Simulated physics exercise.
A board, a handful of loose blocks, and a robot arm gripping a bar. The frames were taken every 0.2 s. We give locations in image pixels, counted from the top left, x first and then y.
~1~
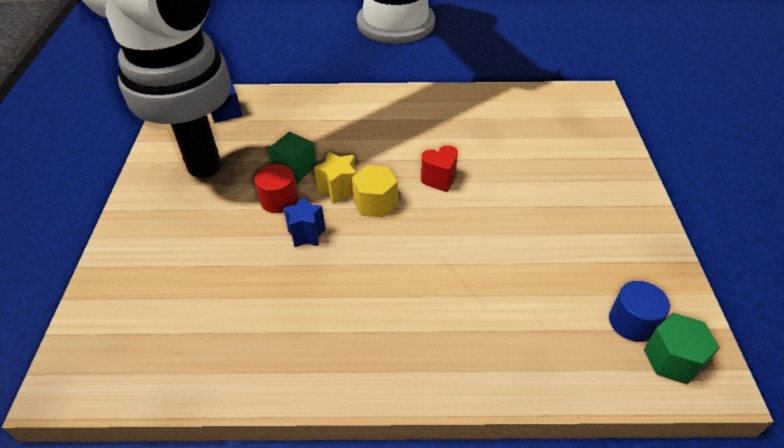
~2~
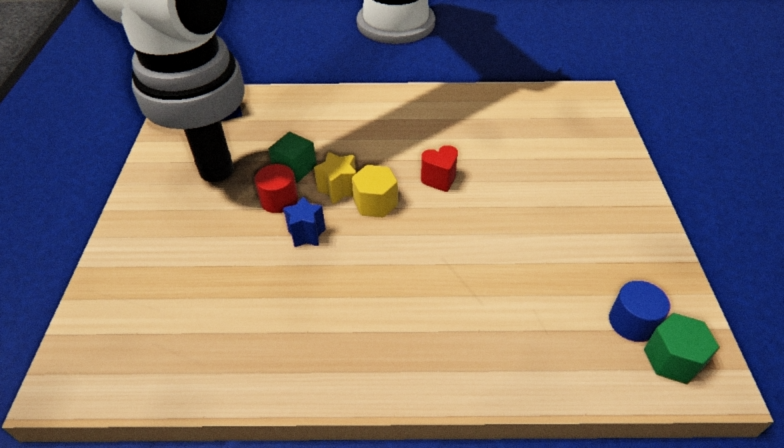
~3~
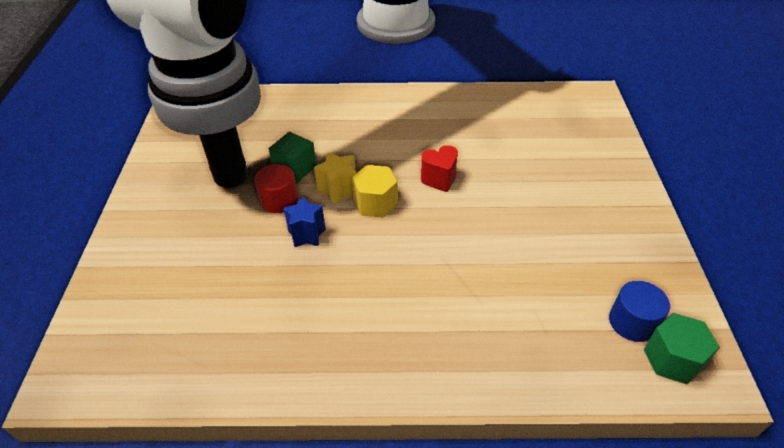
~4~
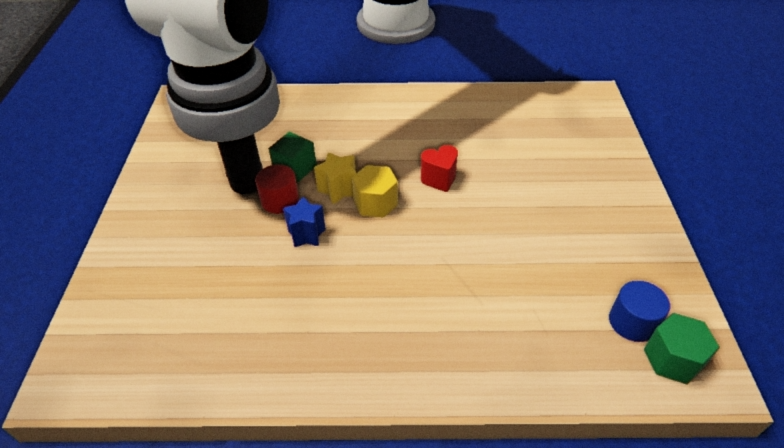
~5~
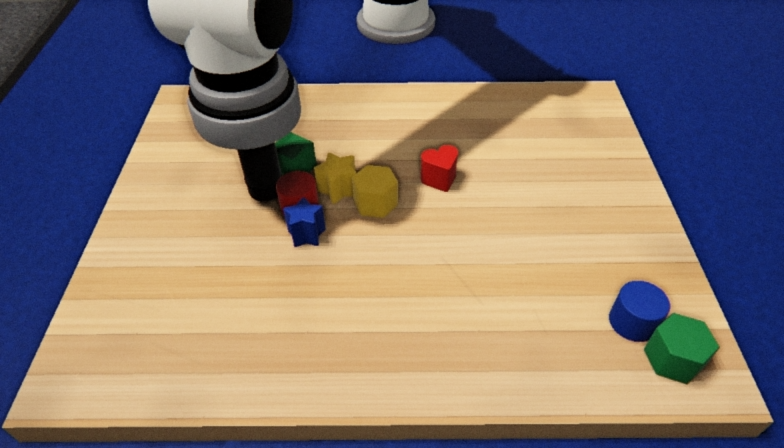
On a wooden board over blue cloth, a robot arm's black bar moves right and nudges a red disc among colourful blocks.
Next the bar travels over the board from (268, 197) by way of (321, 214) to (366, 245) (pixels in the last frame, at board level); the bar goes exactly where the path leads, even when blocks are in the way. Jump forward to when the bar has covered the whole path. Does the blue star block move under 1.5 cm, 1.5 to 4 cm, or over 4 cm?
Between 1.5 and 4 cm.
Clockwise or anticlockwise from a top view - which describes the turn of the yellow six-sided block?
Seen from above, its turn is counter-clockwise.
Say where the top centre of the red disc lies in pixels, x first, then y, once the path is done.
Expect it around (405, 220).
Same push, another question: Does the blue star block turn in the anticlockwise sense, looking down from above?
Going by the path, no.
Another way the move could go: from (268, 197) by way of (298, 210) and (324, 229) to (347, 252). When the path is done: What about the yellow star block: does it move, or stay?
It is left in place.
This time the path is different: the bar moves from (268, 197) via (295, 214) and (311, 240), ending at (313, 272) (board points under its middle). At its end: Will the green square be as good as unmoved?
Answer: Yes.
On the path given first. One third of the way, bar (303, 201); red disc (334, 194); blue star block (312, 216), turned 70° clockwise.
Two thirds of the way, bar (337, 216); red disc (372, 208); blue star block (317, 225), turned 115° clockwise; yellow six-sided block (384, 179), turned 35° anticlockwise.
At the end, bar (365, 238); red disc (405, 220); blue star block (318, 229), turned 140° clockwise; yellow star block unmoved; yellow six-sided block (384, 179), turned 35° anticlockwise.
